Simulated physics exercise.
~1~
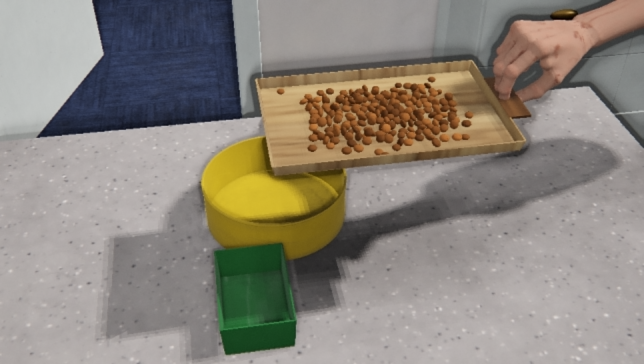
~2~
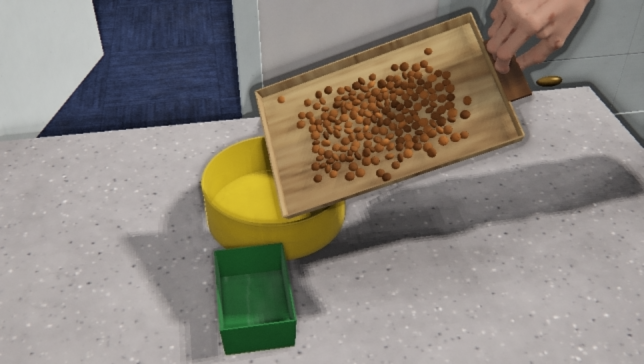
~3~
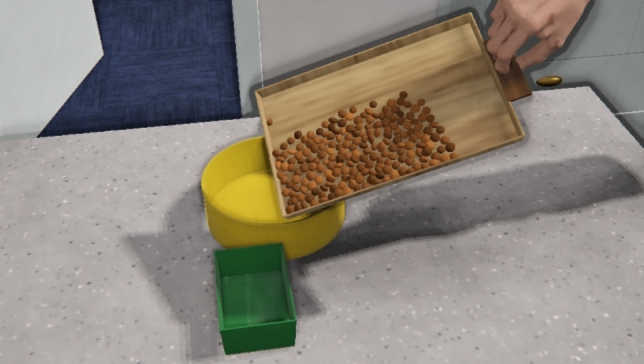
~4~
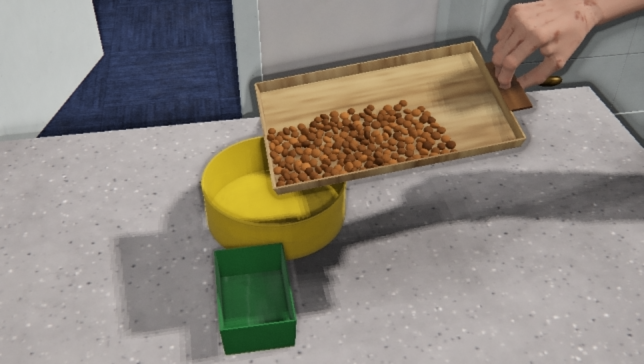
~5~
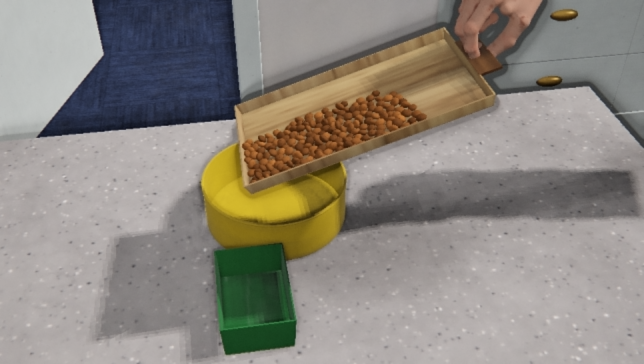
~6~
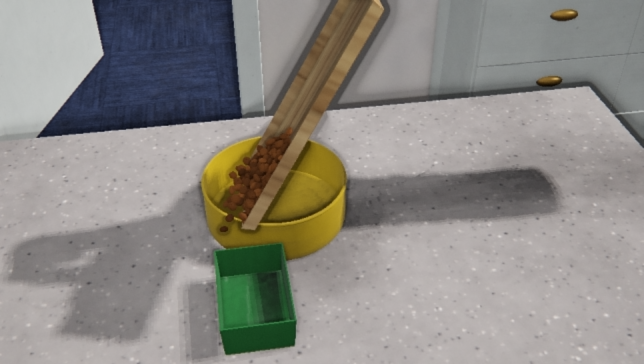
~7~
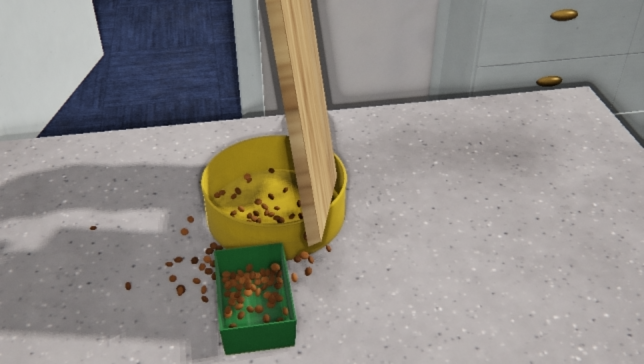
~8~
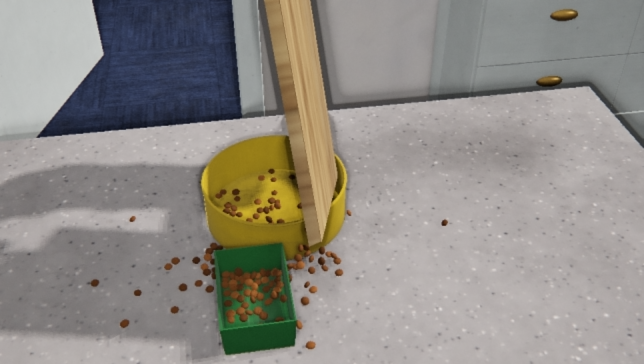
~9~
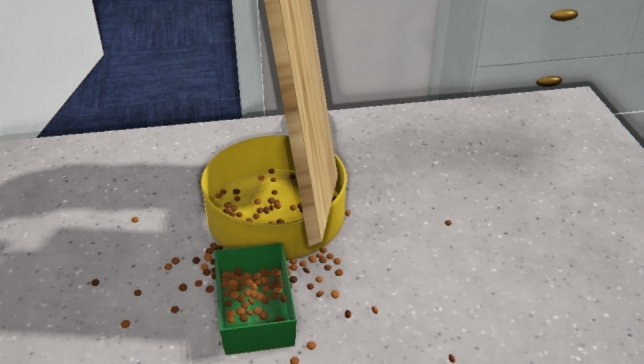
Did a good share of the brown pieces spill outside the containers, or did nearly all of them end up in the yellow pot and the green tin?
A good share of them spilled outside, well over a fifth of the pieces. The yellow pot and the green tin each ended up with more than a fifth as well.
